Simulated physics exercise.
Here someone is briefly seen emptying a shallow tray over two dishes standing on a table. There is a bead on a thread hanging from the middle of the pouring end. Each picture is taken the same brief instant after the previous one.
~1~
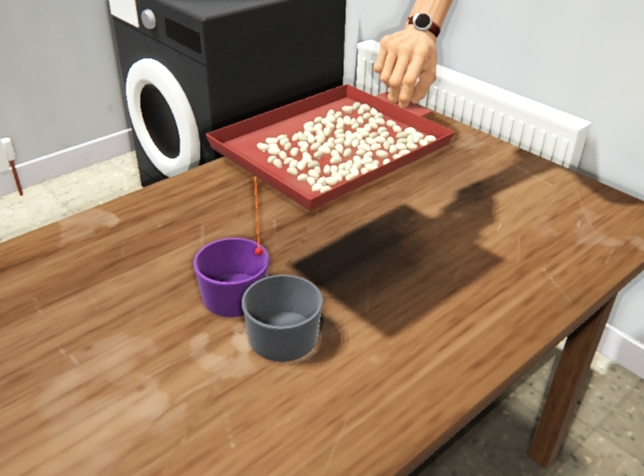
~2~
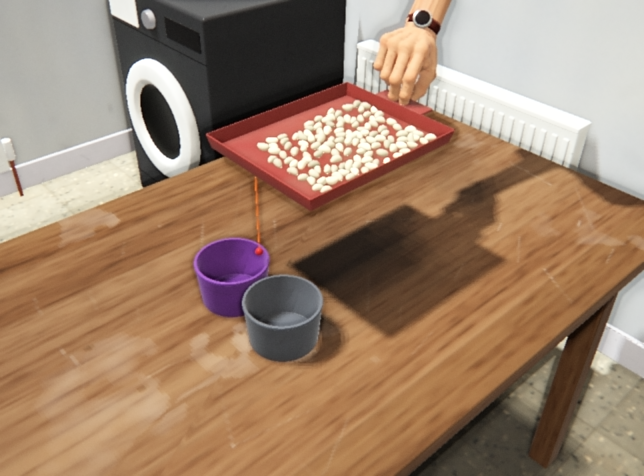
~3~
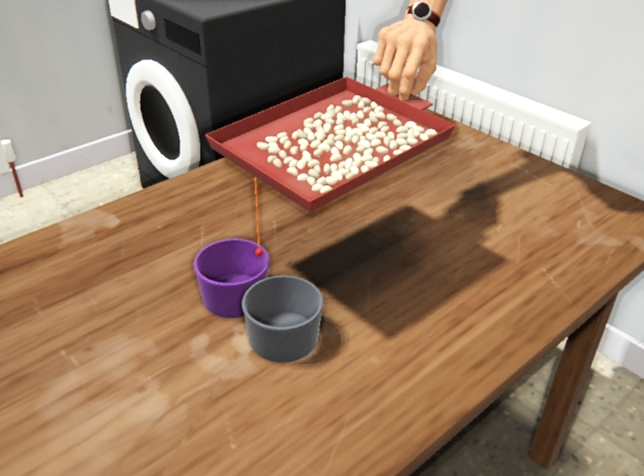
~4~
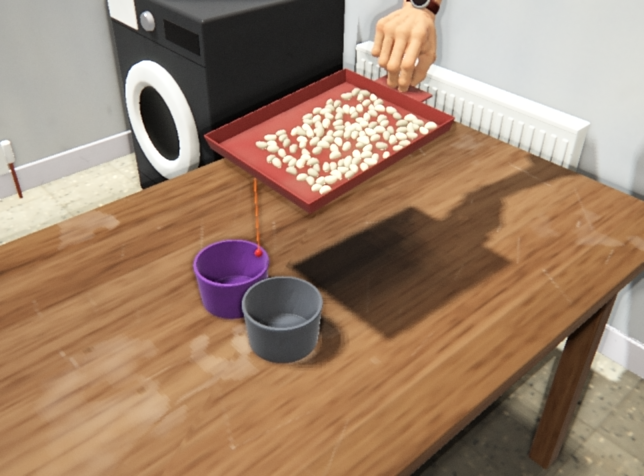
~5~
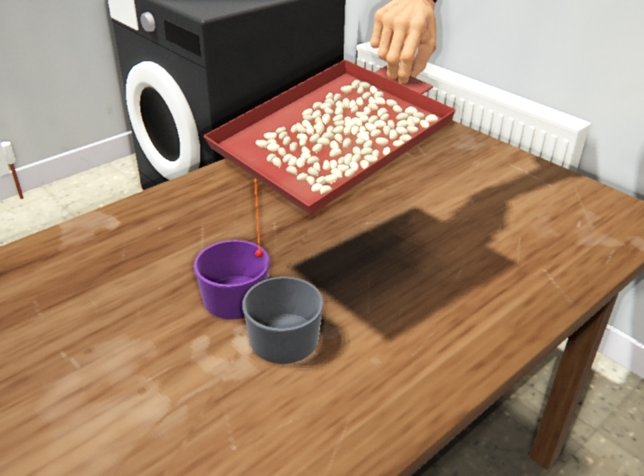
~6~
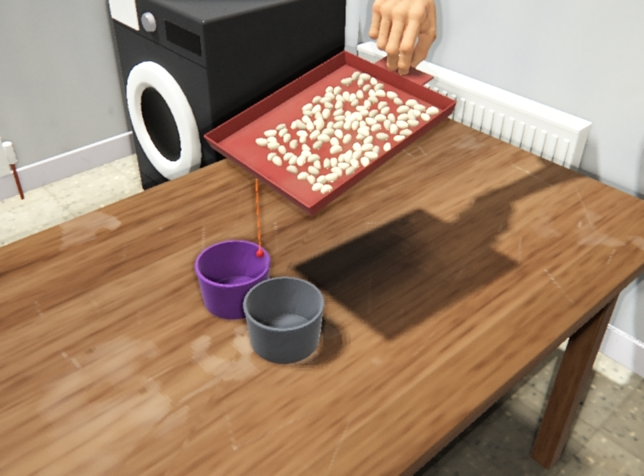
A hand gradually tilting a red tray of white beans above a purple bowl and a grey bowl on a wooden table.
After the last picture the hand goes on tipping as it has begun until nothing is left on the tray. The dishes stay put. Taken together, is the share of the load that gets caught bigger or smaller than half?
The dishes will keep most of it.
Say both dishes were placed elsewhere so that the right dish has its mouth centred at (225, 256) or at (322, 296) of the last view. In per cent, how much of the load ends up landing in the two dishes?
Close to 10 in a hundred, then close to 20 in a hundred.
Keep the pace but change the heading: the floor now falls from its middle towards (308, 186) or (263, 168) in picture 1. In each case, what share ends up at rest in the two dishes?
Somewhere close to 80 % the first time, 50 % the second.
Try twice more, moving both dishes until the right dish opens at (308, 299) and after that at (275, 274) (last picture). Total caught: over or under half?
At place one not up to half; at place two not up to half.
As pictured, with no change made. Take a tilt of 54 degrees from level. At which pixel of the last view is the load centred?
I'd mark the middle close to (291, 160).
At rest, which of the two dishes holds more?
Winning side: Right of the pair.
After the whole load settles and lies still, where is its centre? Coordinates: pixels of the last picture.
Somewhere close to (272, 332) in the last picture.
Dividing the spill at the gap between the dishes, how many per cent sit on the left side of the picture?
It comes out at roughly 100 percent.
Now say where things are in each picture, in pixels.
Corners of the pouring end (211, 134) and (311, 196), level; middle of the load (348, 143), white beans; left dish (203, 290); right dish (252, 333); bead on its thread (259, 252), in the first frame.
Corners of the pouring end (211, 134) and (311, 196), level; middle of the load (348, 142), in the second frame.
Corners of the pouring end (210, 135) and (310, 198), tipped barely, lowest at the right corner; middle of the load (348, 139), in the third frame.
Corners of the pouring end (209, 135) and (309, 200), tipped a little, lowest at the right corner; middle of the load (347, 135), in the fourth frame.
Corners of the pouring end (209, 136) and (309, 202), tipped a little, lowest at the right corner; middle of the load (347, 131), in the fifth frame.
Corners of the pouring end (209, 135) and (310, 203), tipped a little, lowest at the right corner; middle of the load (348, 126); left dish (205, 292); right dish (254, 335), in the sixth frame.
Just after the last frame, tray tipped steeply; every one on the tray.
A moment on, tray tipped right over; almost all on the tray; about a tenth in the right dish; just a few outside both.
Further on, tray tipped past a quarter turn; roughly two thirds in the right dish; about a tenth in the left dish; roughly a quarter outside both.
When it is over, tray tipped past a quarter turn; roughly two thirds in the right dish; about a tenth in the left dish; roughly a quarter outside both.
